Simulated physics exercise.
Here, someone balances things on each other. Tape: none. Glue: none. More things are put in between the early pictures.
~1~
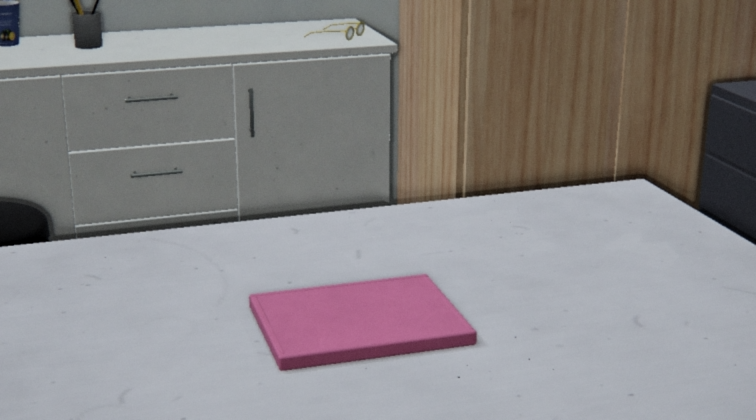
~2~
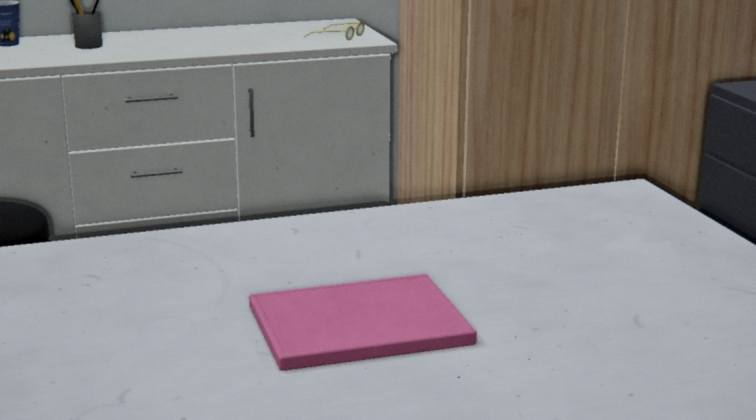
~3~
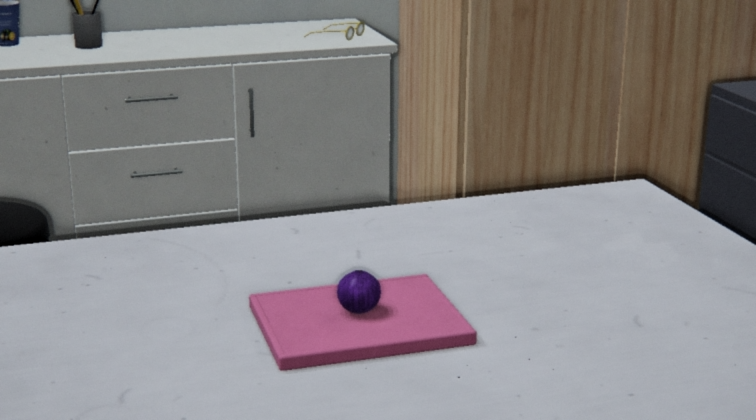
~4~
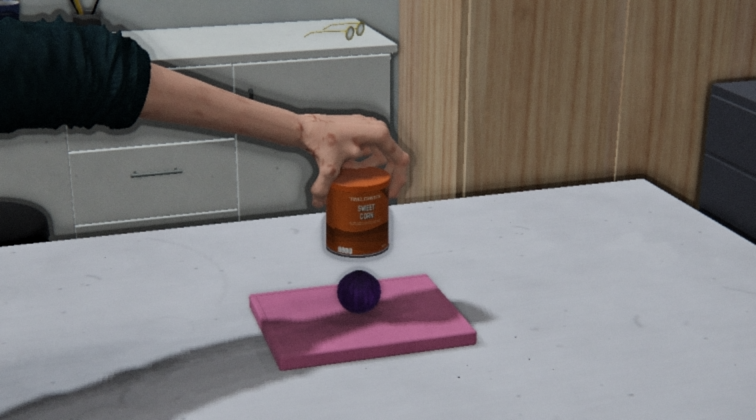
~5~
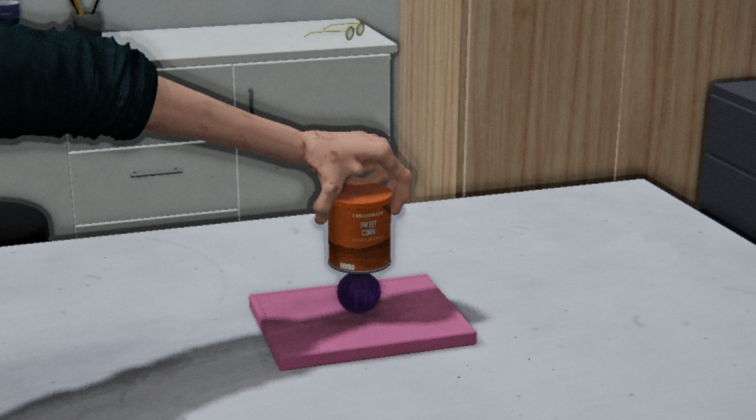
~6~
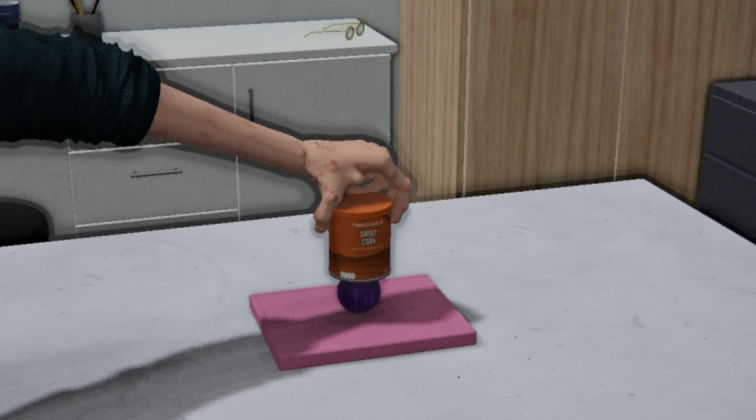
A pink tray lay on a pale table and a purple ball appeared on it, then a hand reached in from the left and lowered an orange pot onto the ball, still gripping it.
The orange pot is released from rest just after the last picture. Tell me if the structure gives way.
Something falls.
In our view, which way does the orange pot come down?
Observed: The object is displaced in the rightward direction.
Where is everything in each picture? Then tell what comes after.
The last thing is not in view yet; pink tray (359, 319), in the first picture.
The last thing is not in view yet; pink tray (359, 319), in the second picture.
The last thing is not in view yet; pink tray (359, 319), in the third picture.
Still above its spot; orange pot (357, 211); pink tray (359, 319), in the fourth picture.
Still above its spot; orange pot (360, 227); pink tray (359, 319), in the fifth picture.
Set down, still held; orange pot (360, 237); pink tray (359, 319), in the sixth picture.
Then, 0.80 s later than the last frame, orange pot now fallen.
Then, 0.90 s later than the last frame, things are still on the move.
When it is over, fallen, orange pot; the other 2 as before. End places, in pixels of the last picture, orange pot near (525, 271). The pile gives way.
